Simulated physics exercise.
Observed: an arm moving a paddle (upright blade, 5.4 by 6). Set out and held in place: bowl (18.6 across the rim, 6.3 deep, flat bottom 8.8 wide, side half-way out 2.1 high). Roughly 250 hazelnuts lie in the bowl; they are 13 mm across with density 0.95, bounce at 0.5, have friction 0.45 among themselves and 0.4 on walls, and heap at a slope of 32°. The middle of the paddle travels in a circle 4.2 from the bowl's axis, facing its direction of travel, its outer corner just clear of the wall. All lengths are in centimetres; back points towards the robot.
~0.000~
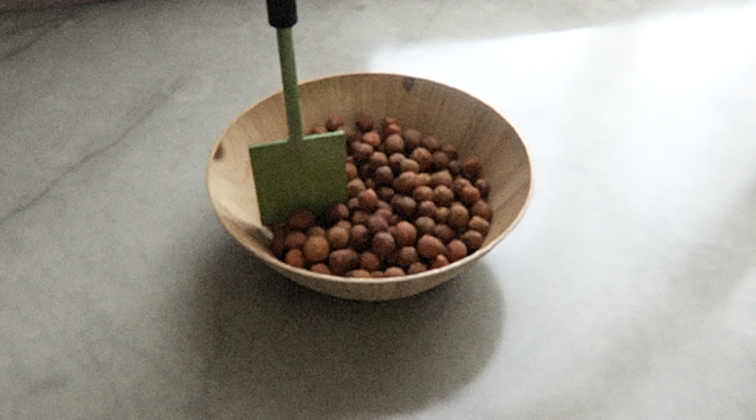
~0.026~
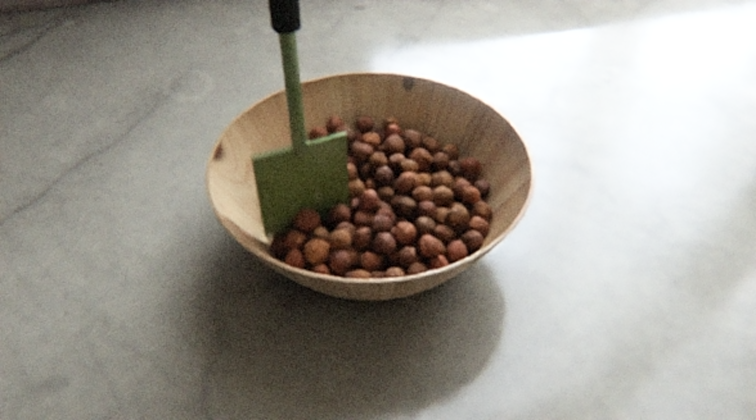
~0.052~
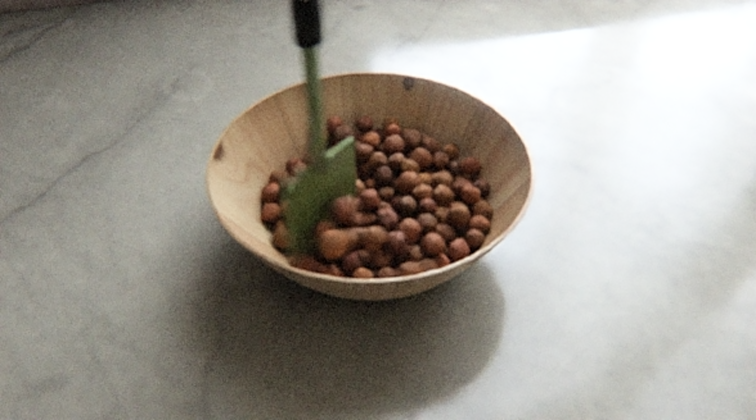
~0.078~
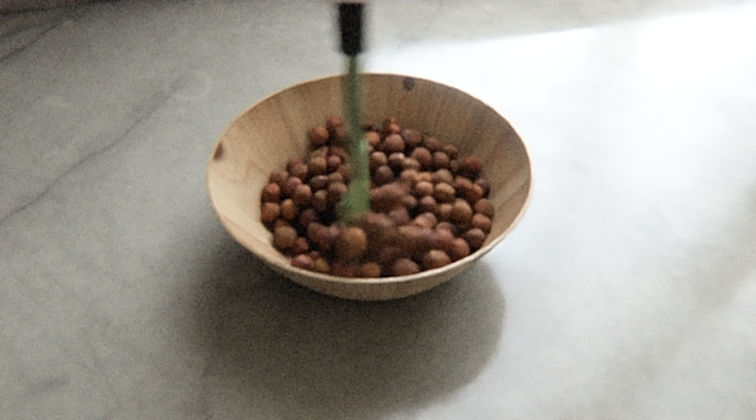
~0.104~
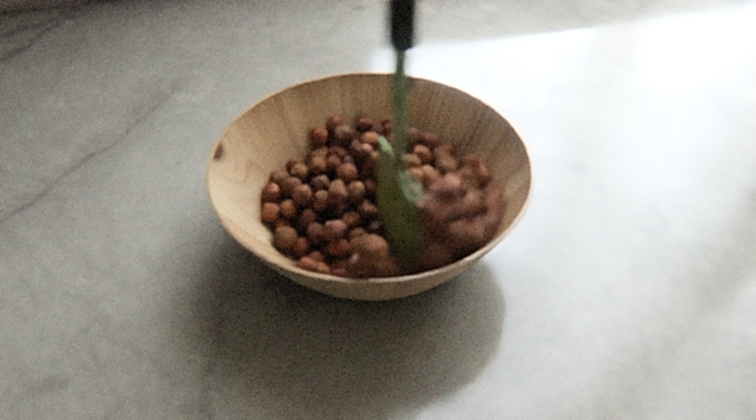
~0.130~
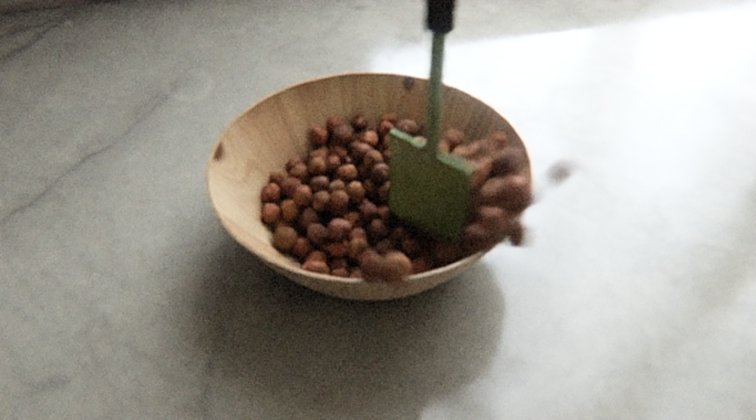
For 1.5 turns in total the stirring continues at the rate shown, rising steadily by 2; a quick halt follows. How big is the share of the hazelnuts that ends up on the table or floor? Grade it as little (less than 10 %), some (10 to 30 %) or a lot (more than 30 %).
Grade: A lot, more than 30 %.
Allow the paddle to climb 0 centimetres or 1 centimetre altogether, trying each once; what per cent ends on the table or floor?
That gives about 55 per cent and 45 per cent, in order.
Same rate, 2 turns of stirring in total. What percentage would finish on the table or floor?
In that case some 40 per cent.
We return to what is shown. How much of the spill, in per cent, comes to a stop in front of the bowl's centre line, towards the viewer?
40 %.
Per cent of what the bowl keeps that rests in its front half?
Roughly 50 per cent.
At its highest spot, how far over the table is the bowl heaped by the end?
Top height: Around 4.0 cm.
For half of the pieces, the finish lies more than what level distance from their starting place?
Roughly 7 cm, measured level.
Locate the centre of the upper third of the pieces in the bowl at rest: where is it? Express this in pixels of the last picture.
About (359, 219).
After 0.27 s, 283° round, highest piece 13 above the table; 198 in the bowl, 5 on the table or floor, 45 in flight or on the tool.
After 0.40 s, 79° round, highest piece 11 above the table; 163 in the bowl, 48 on the table or floor, 37 in flight or on the tool.
After 0.67 s, 180° round, highest piece 4 above the table; 156 in the bowl, 92 on the table or floor.
After 1.37 s, 180° round, highest piece 4 above the table; 156 in the bowl, 92 on the table or floor.
At rest, 156 in the bowl, 92 on the table or floor. That is 37 % on the table or floor.
